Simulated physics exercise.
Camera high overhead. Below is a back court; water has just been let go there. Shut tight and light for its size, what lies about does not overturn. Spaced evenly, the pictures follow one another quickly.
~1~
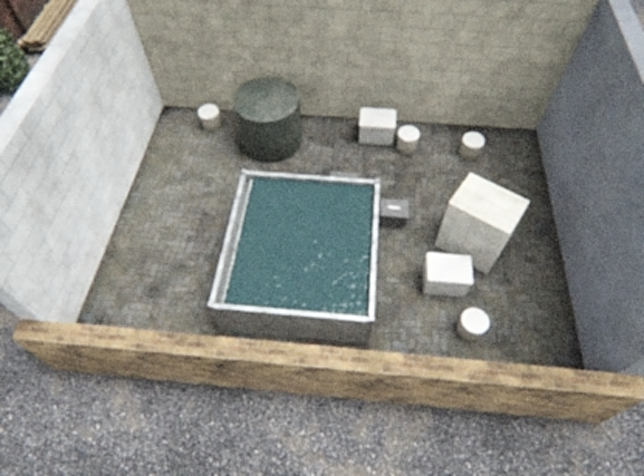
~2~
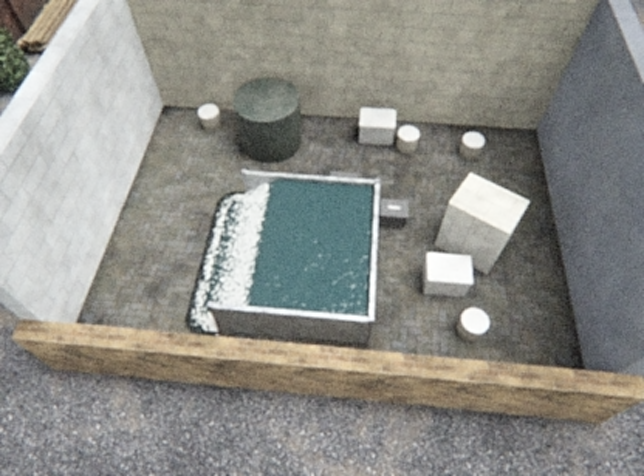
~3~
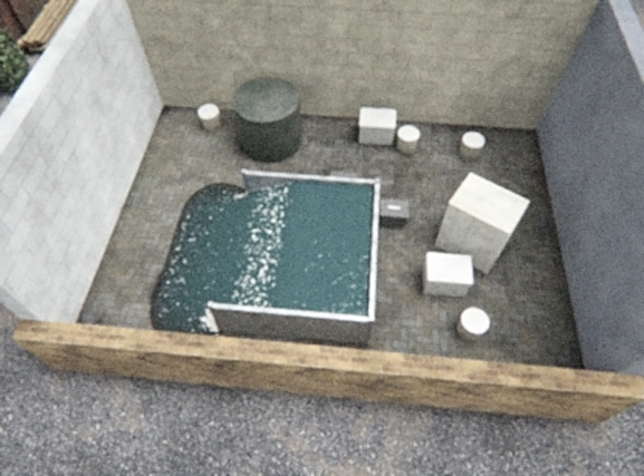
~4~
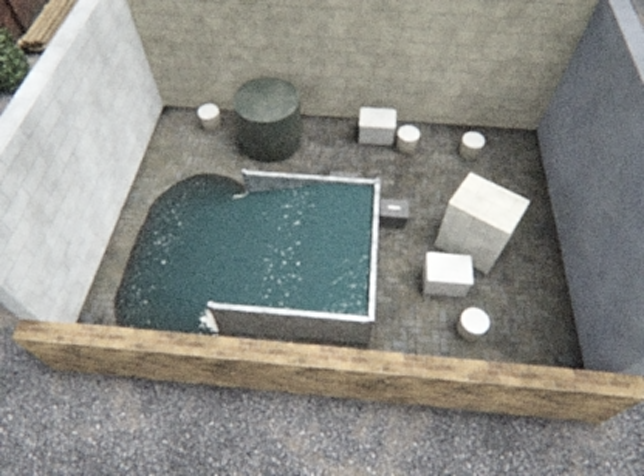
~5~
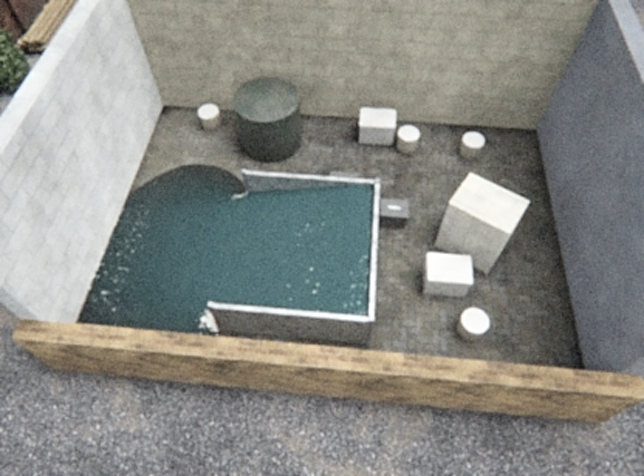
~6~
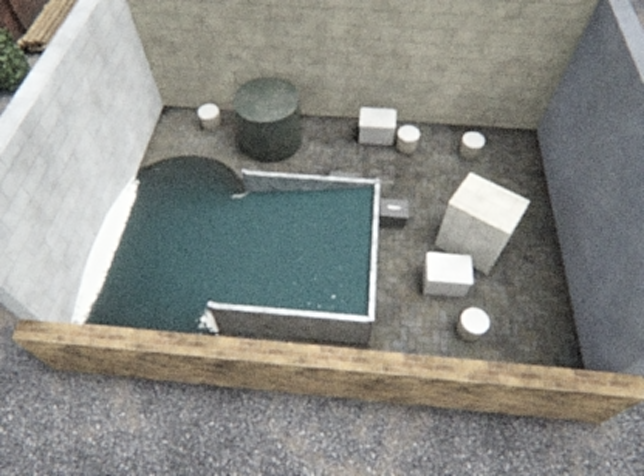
We see a walled court from above as water pours from the open left side of a rectangular tank, spreading across the paving to the pale left wall, while the surrounding blocks and cylinders stay still.
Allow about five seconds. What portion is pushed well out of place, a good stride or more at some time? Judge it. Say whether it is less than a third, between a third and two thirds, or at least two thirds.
It is less than a third.
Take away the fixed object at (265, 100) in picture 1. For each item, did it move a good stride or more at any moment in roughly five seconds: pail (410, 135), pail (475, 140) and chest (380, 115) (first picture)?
Went the distance, fell short and went the distance.
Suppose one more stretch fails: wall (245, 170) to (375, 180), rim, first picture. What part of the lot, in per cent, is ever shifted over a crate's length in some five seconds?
About 60 %.
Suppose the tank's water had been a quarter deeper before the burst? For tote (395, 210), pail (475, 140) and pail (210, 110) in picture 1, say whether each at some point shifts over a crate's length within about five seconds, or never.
The first stopped before it, the second stopped before it, the third reached the mark.
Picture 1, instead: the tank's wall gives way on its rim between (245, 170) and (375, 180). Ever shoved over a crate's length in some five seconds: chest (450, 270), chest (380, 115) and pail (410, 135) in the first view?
As listed: Short of that, yes, yes.
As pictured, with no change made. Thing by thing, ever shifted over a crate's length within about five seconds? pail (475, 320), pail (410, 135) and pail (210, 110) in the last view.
Taking them in turn, the first stayed within range, the second stayed within range, and the third traveled far.
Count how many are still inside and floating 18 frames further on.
That comes out at 1.
A moment on, 0 of 8 are well off their spots; 0 afloat.
Next, 0 of 8 are well off their spots; 0 afloat.
Later, 1 of 8 are well off their spots; 1 afloat.
In the end, 1 of 8 are well off their spots, and 1 have been at some point; 1 afloat.
